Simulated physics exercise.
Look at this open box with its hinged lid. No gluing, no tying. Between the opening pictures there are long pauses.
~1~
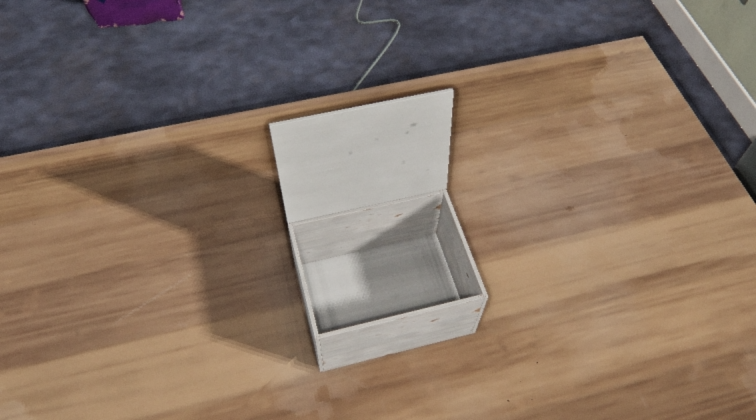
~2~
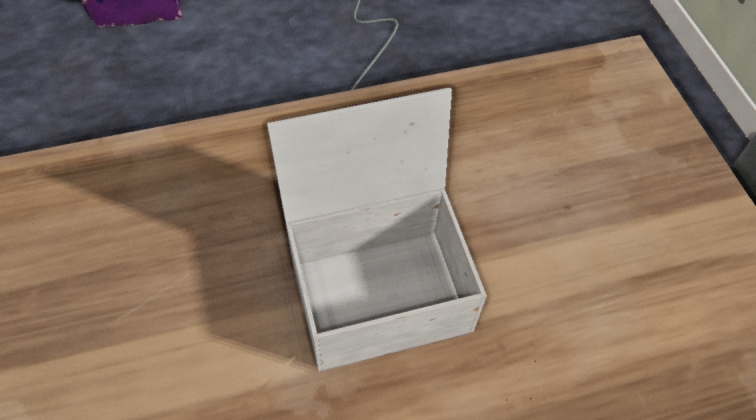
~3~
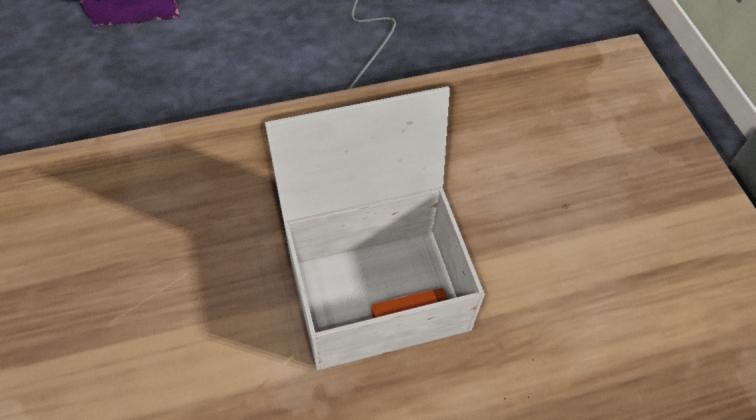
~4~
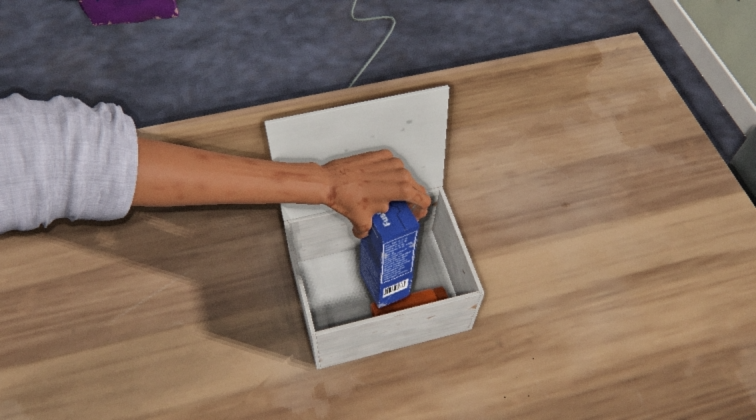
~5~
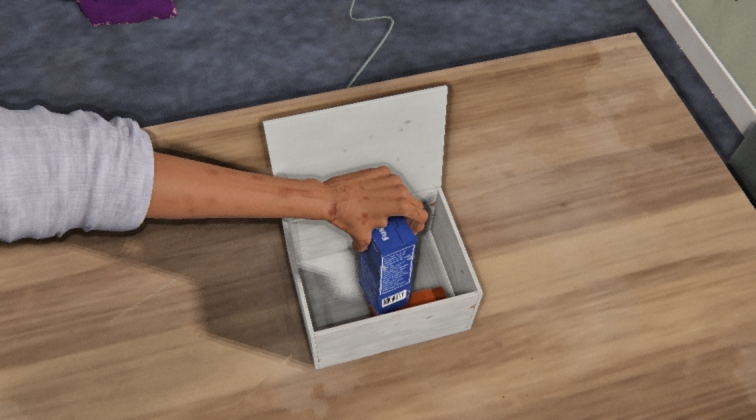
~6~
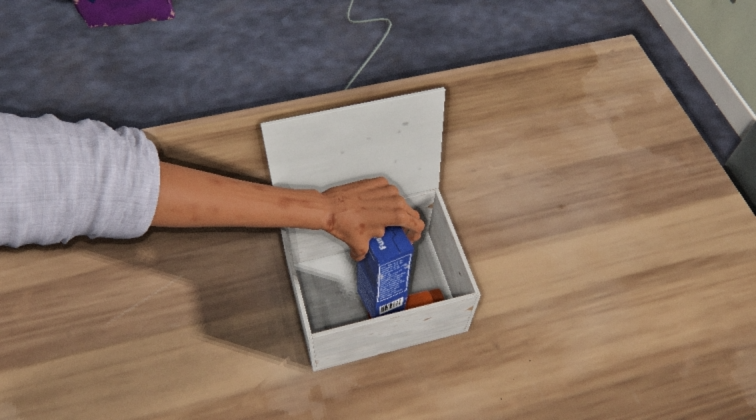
On a wooden table, an open white box sits empty, then holds an orange item as a hand lowers a blue carton inside.
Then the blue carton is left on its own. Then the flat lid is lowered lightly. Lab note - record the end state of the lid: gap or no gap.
My prediction: Lid off the rim.
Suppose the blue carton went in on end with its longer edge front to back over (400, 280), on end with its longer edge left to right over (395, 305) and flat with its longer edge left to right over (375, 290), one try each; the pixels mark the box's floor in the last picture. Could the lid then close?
First try: A gap remains; second try: A gap remains; third try: No gap.
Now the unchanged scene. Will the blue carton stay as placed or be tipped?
Result: It leans over.
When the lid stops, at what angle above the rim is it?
Angle: About 80°.
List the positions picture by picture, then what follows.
In the first picture, the last thing is not in view yet.
In the second picture, the last thing is not in view yet.
In the third picture, the last thing is not in view yet.
In the fourth picture, still above its spot; blue carton (387, 251).
In the fifth picture, still above its spot; blue carton (386, 264).
In the sixth picture, put in, still held; blue carton (383, 272).
Then, 0.30 s on from there, blue carton turned 24° from how it was put near (379, 263).
Then, 0.50 s on from there, blue carton turned 42° from how it was put near (372, 253).
In the end, lid 80° above the rim; toppled in the box, blue carton; orange shaker unmoved. At the end, from the last picture's camera, blue carton near (371, 254).
